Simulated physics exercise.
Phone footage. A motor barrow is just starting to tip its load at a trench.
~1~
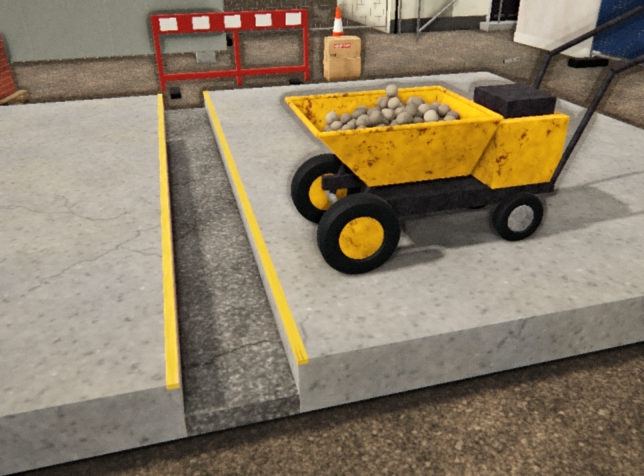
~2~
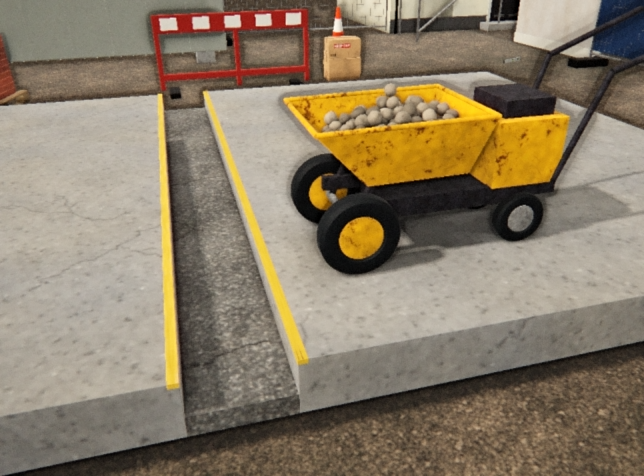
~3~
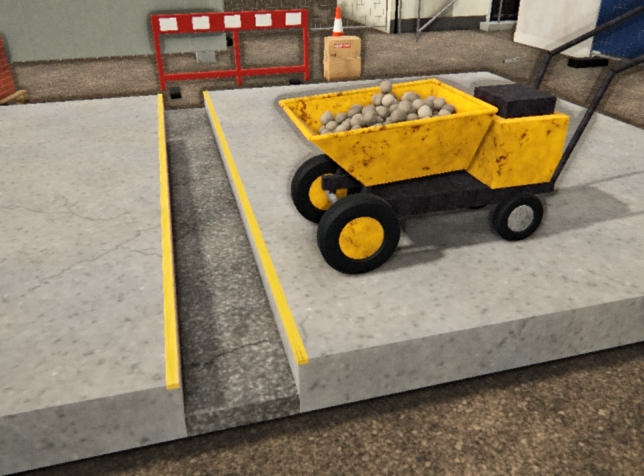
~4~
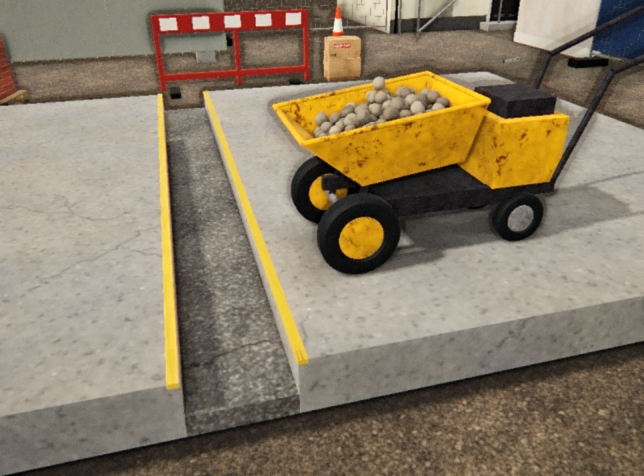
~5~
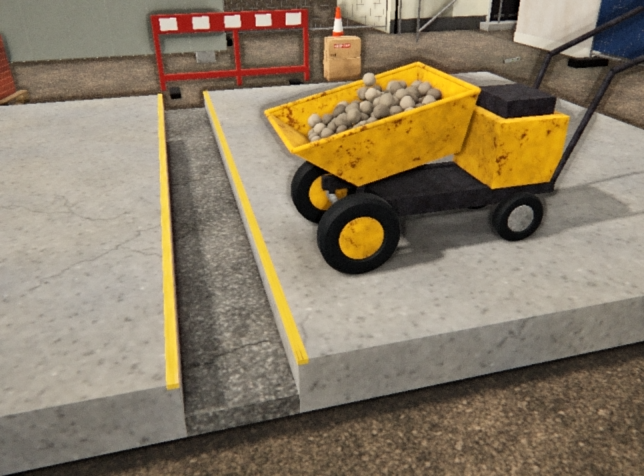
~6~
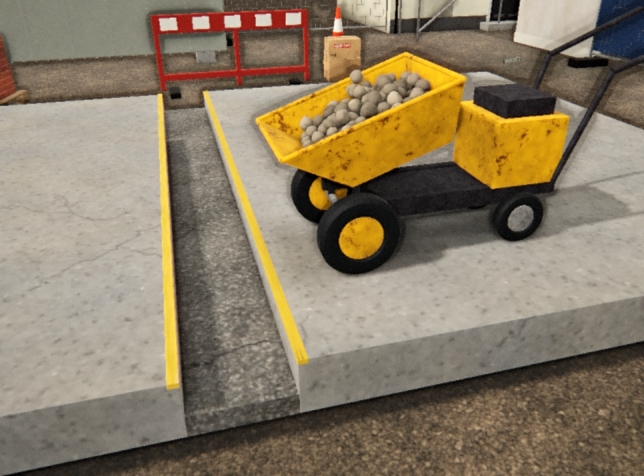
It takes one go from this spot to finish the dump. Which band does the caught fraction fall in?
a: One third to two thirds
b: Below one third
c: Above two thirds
The answer is c.
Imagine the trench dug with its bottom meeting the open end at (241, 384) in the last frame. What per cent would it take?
I'd put it at some 70 in a hundred.
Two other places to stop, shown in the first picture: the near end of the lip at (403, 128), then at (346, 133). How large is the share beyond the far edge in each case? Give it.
0 and 0 percent, in that order.
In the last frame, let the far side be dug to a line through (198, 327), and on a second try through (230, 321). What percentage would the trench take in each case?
First try: About 70 %; second try: About 30 %.
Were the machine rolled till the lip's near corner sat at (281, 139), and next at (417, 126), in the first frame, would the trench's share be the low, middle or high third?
Try one, one to two thirds; try two, in the middle band.
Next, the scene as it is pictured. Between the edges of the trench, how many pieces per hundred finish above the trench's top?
About 5 per cent.
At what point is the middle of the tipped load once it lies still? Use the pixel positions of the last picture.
It settles centred around (206, 279).
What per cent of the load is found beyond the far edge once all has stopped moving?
10 per cent.
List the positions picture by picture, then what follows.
The first frame shows lip of the skip (319, 136), level; top of the load (401, 115), river pebbles; first edge of the trench (286, 312); far edge (170, 331), the trench nearly as wide as the skip, and shallow for its width.
The second frame shows lip of the skip (317, 136), level; top of the load (400, 114).
The third frame shows lip of the skip (311, 139), tipped barely; top of the load (413, 110).
The fourth frame shows lip of the skip (303, 144), tipped a little; top of the load (406, 106).
The fifth frame shows lip of the skip (293, 151), tipped a little; top of the load (398, 100).
The sixth frame shows lip of the skip (282, 161), tipped clearly; top of the load (401, 95); first edge of the trench (286, 312); far edge (170, 331).
Just after the last frame, skip tipped steeply; every one in the skip.
A moment on, skip tipped right over; roughly two thirds in the skip; roughly a quarter in or heaped over the trench; just a few falling.
Further on, skip tipped right over; just a few in the skip; the larger part in or heaped over the trench; about a tenth beyond it.
When it is over, skip tipped right over; almost all in or heaped over the trench; about a tenth beyond it.
